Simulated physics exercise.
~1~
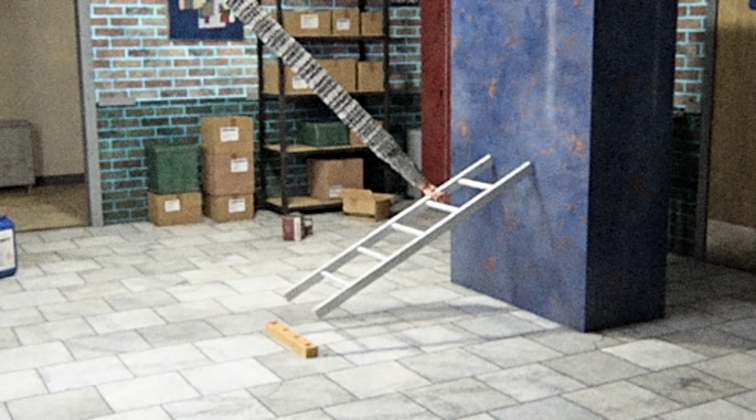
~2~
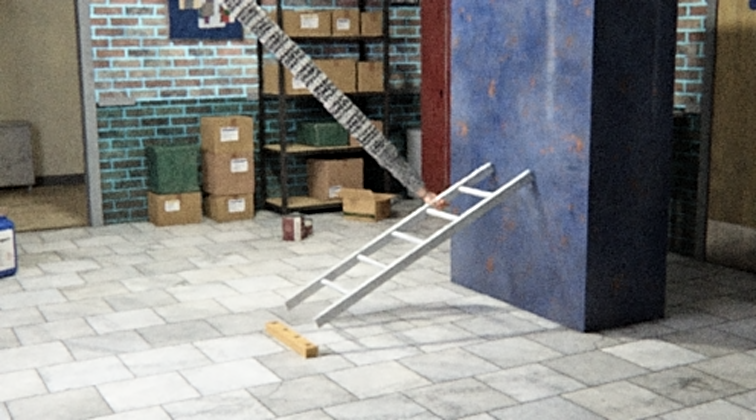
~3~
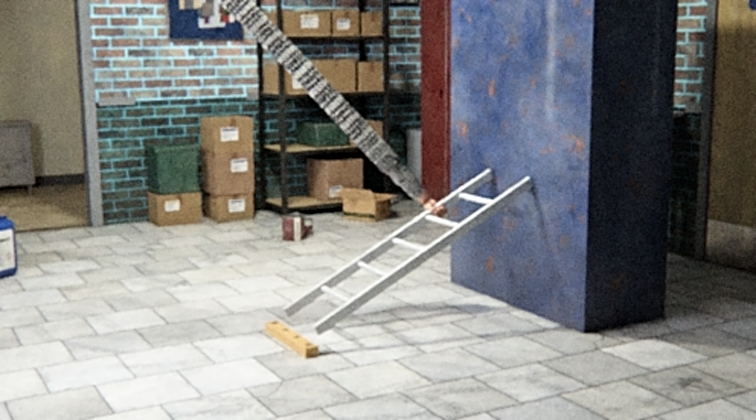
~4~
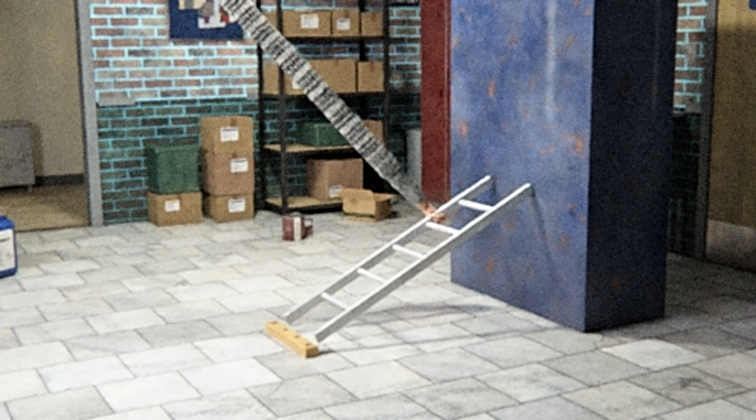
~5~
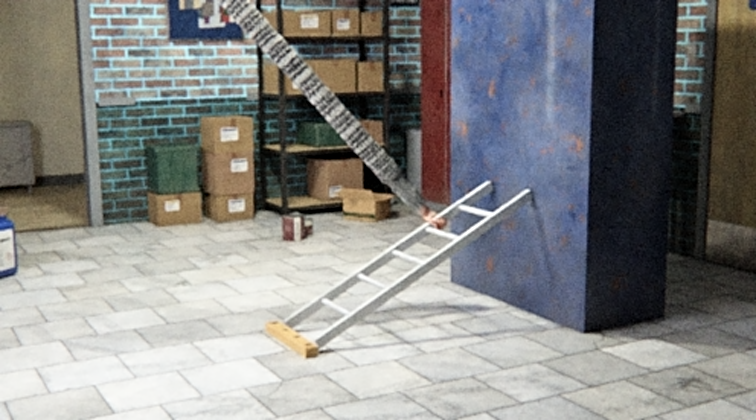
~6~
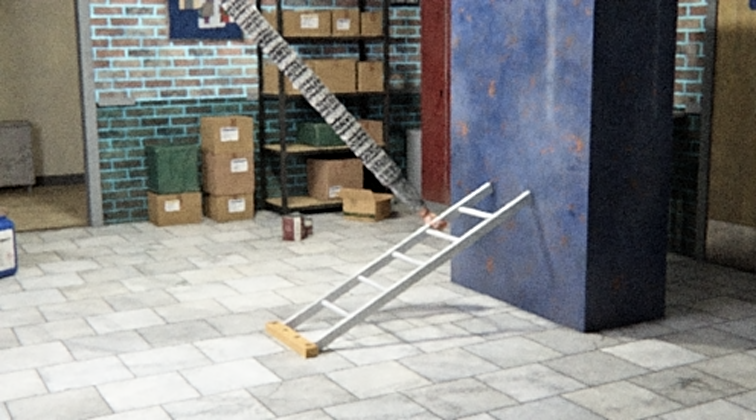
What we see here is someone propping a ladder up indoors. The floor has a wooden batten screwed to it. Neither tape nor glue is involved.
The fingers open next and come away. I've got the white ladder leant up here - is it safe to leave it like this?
Yes, it will stay.
Then, 0.72 s later than the last frame, white ladder at rest near (410, 262).
When it is over, the white ladder stays up, near (410, 262).
